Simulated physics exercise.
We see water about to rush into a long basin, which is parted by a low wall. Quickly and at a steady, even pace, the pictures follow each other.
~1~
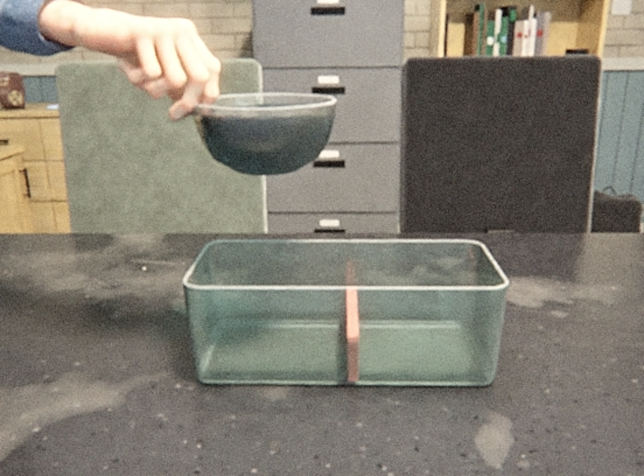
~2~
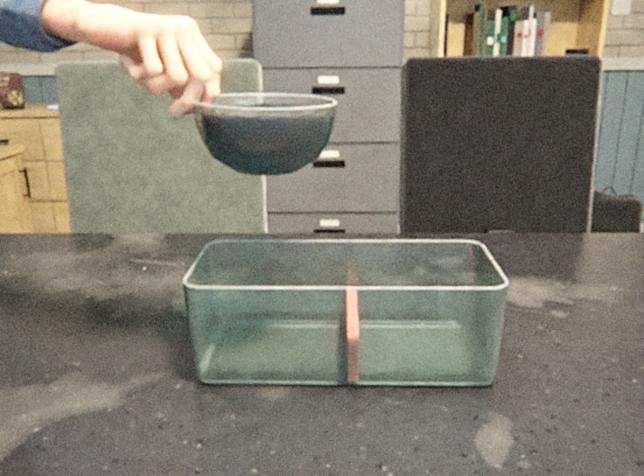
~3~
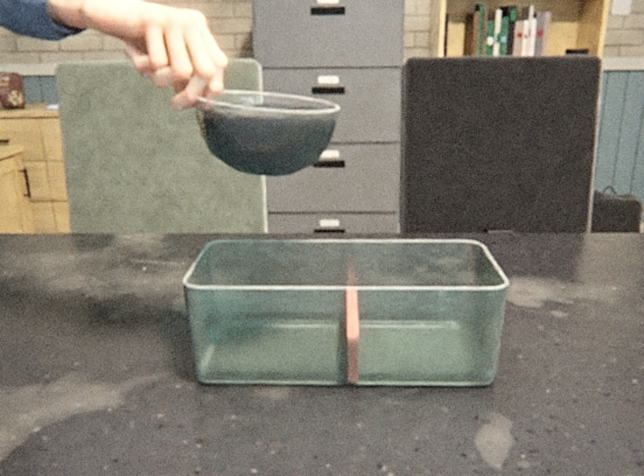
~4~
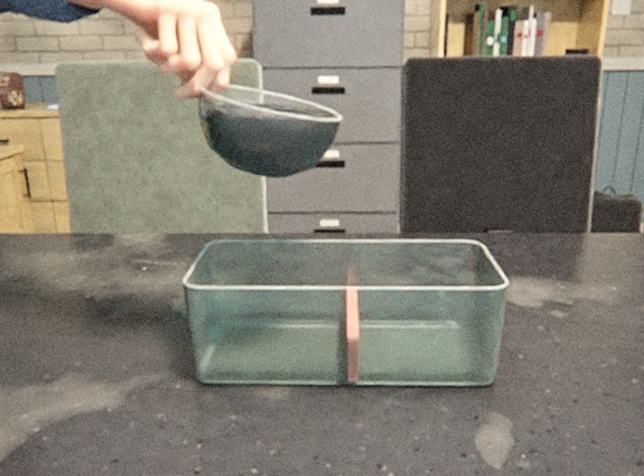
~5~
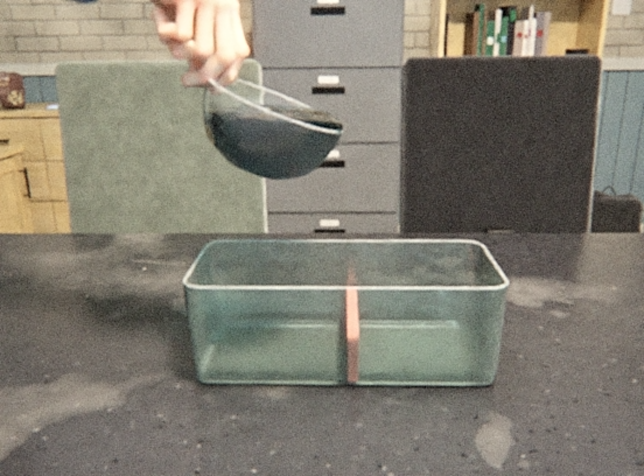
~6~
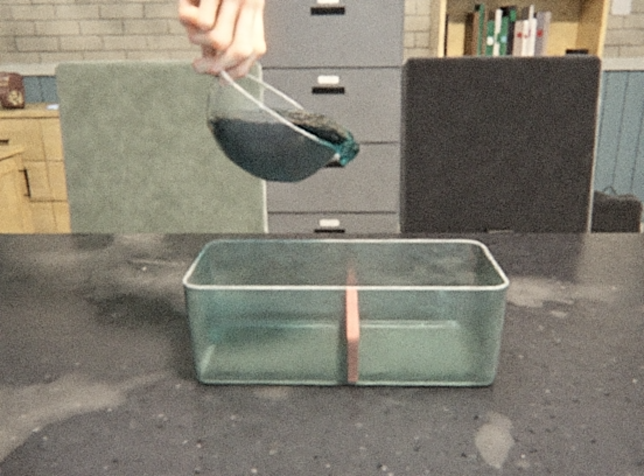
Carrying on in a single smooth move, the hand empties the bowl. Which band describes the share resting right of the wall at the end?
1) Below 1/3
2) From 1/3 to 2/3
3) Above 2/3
The answer is 3.
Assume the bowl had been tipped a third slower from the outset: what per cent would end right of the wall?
Roughly 85 in a hundred.
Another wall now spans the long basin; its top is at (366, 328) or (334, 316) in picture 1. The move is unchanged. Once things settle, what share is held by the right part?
First try: Roughly 60 per cent; second try: 85 per cent.
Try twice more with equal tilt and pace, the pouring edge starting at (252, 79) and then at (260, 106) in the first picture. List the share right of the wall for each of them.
The first start gives some 10 %, the second some 10 %.
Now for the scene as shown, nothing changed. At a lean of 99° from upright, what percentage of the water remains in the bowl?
I'd reckon near 10 percent is still held at that tilt.
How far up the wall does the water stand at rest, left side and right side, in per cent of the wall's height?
Once it settles, the left reaches around 10 and the right around 50.
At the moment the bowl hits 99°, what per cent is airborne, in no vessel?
30 %.
A moment on, the tilt is 99° and 10 per cent is still to pour, 0 is left of the wall and 58 right of it.
Next, the tilt is 118° and 0 per cent is still to pour, 20 is left of the wall and 78 right of it.
Then the tilt is 118° and 0 per cent is still to pour, 21 is left of the wall and 78 right of it.
Later the tilt is 118° and 0 per cent is still to pour, 21 is left of the wall and 78 right of it.
At rest 21 per cent lies left of the wall, 78 right of it and 1 outside.
